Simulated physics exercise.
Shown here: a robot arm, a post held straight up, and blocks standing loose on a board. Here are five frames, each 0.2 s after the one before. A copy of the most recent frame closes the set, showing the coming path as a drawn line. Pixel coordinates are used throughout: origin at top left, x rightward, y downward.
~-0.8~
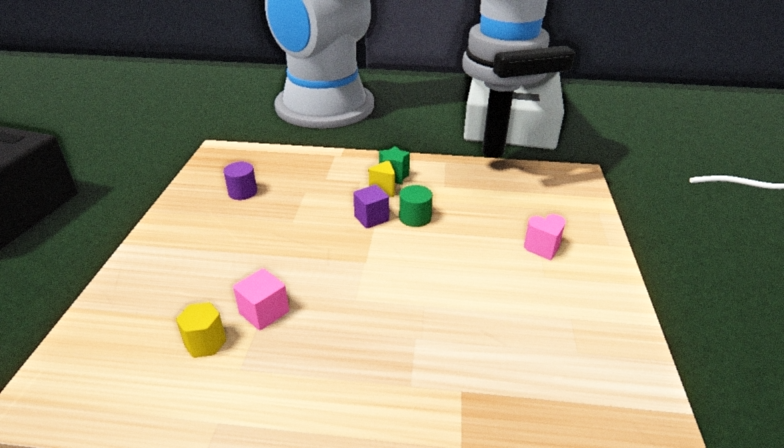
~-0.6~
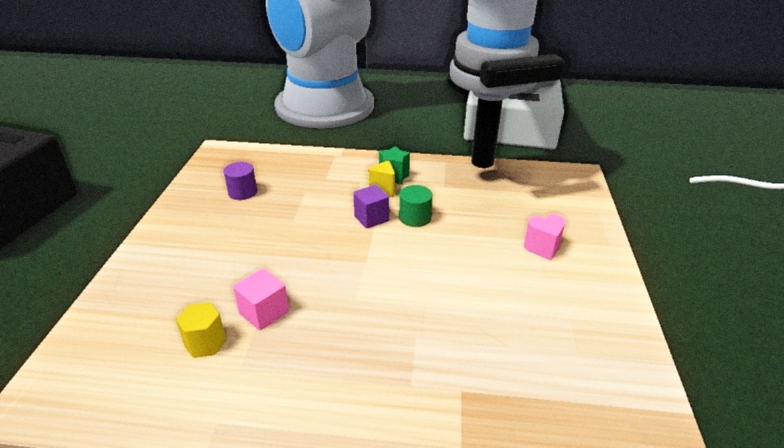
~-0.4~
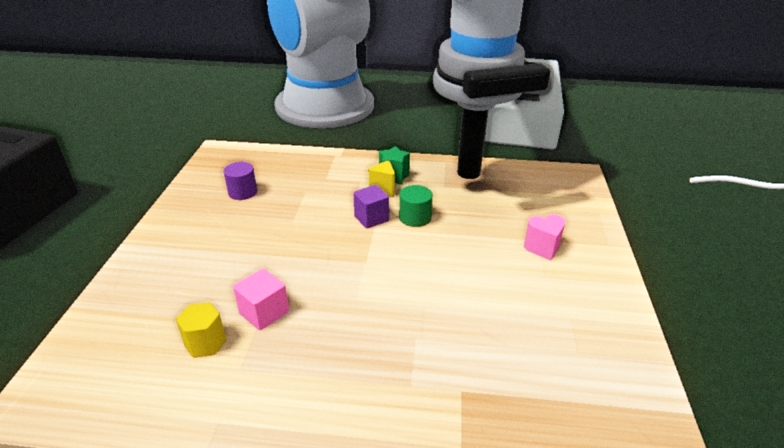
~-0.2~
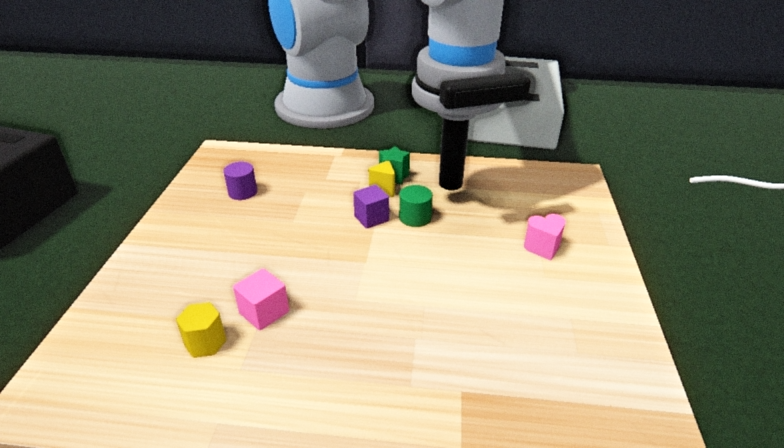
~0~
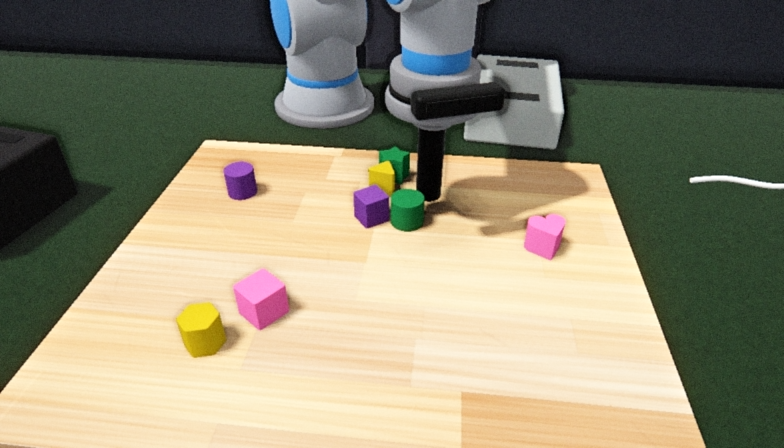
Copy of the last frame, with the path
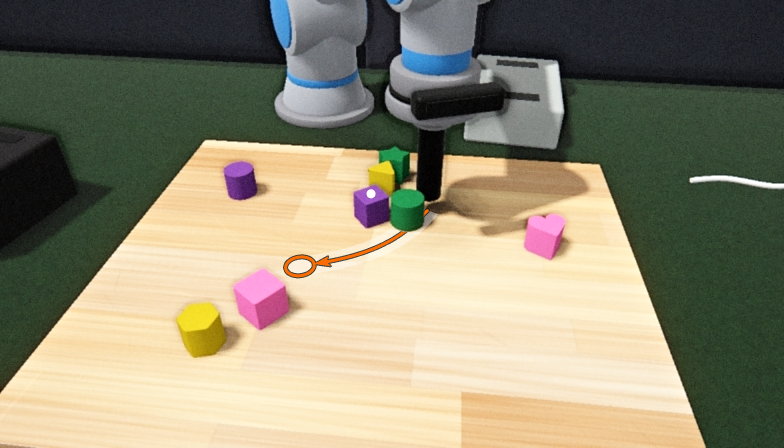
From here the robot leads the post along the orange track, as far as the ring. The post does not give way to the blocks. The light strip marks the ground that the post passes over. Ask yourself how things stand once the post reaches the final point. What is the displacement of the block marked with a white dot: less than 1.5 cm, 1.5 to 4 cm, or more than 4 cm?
Its displacement is below 1.5 cm.
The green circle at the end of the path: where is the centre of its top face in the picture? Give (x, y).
I'd place it at (268, 232), taking the centre of its top.
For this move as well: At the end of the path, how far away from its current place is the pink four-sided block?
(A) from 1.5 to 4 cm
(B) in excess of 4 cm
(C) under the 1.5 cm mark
C
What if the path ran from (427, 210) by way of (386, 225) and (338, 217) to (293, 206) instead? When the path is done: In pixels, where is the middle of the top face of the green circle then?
Near (366, 217).
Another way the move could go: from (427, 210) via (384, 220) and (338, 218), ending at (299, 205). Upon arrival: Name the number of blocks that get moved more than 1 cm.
Two move.
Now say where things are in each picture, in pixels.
In the first frame, tip of the post (493, 153), middles of tops, pink four-sided block (259, 285), purple four-sided block (371, 194), yellow triangle (383, 167), green circle (416, 193).
In the second frame, post (482, 163), nothing pushed.
In the third frame, post (469, 174), nothing pushed.
In the fourth frame, post (451, 184), nothing pushed.
In the fifth frame, post (428, 195), pink four-sided block (259, 285), purple four-sided block (371, 194), yellow triangle (383, 167), green circle (408, 197).
The line goes from (427, 210) by way of (399, 235) and (355, 255) to (300, 266); the dot is on the purple four-sided block.
What follows on the original path. One third of the way, post (399, 220); purple four-sided block (362, 196), turned 40° clockwise; green circle (371, 218).
Two thirds of the way, post (354, 239); purple four-sided block (362, 196), turned 40° clockwise; green circle (321, 231).
At the end, post (298, 250); pink four-sided block unmoved; purple four-sided block (362, 196), turned 40° clockwise; yellow triangle unmoved; green circle (268, 232).
